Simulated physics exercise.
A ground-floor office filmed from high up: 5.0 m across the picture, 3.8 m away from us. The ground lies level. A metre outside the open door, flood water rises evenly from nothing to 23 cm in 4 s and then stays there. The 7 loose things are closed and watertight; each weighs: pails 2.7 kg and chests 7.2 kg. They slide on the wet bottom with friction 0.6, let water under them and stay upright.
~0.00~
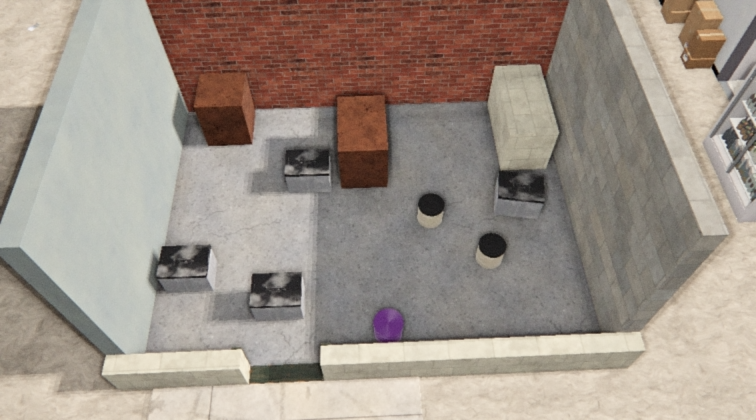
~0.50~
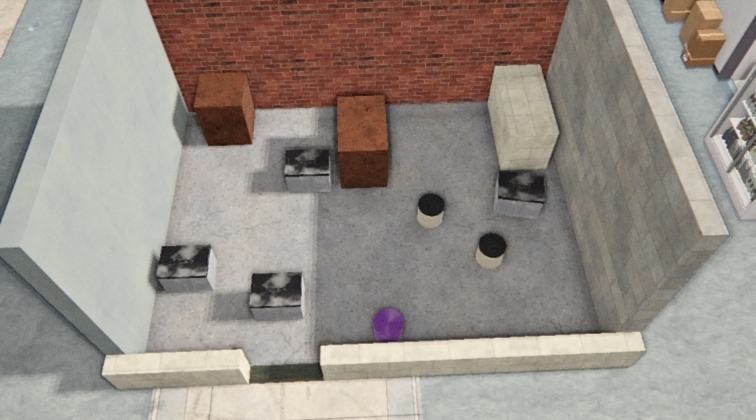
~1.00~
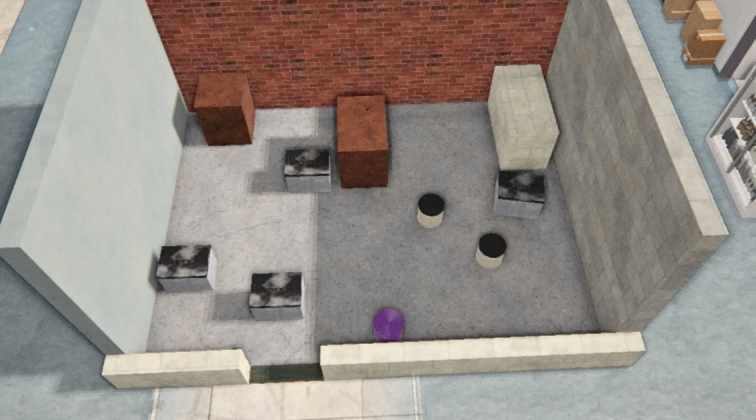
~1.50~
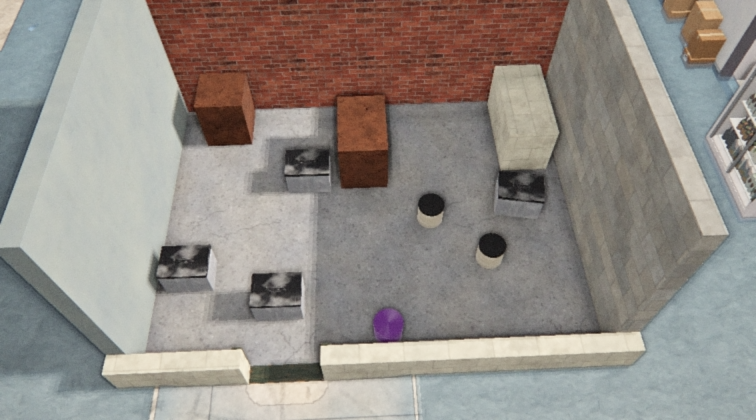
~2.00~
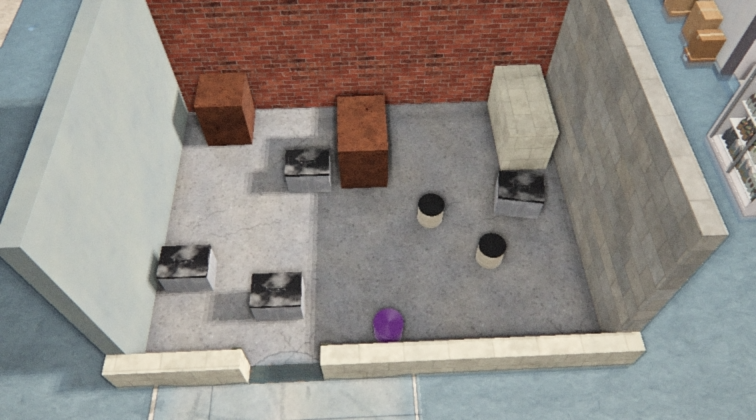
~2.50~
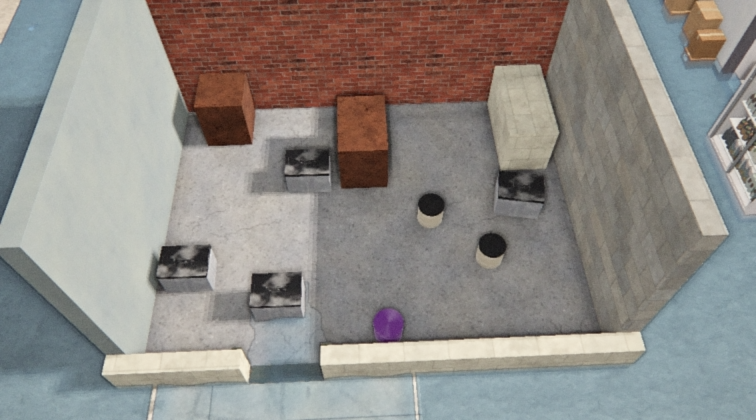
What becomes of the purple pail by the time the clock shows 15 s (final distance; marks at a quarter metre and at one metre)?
Purple pail moves a short way.
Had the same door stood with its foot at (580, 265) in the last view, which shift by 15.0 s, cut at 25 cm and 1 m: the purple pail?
In that case the purple pail travels far.
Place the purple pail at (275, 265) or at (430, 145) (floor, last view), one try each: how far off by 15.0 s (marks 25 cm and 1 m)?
In that order: It gets carried off; it ends far away.
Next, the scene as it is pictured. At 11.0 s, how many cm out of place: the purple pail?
Roughly 0 cm by then.
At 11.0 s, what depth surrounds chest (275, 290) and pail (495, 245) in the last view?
Roughly 9 and 3 cm.
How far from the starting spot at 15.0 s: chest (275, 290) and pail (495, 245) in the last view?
In that order: 300 cm, 100 cm.
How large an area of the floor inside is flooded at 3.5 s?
Some 3.0 m2.
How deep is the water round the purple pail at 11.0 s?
Roughly 1 cm.
After 3.5 s the purple pail is near (388, 322), 0.0 m from its start, aground; 0 afloat.
After 6.8 s the purple pail is near (388, 322), 0.0 m from its start, aground; 4 afloat.
After 11.0 s the purple pail is near (388, 322), 0.0 m from its start, aground; 5 afloat.
After 15.0 s the purple pail is near (349, 270), 0.7 m from its start, afloat; 7 afloat.
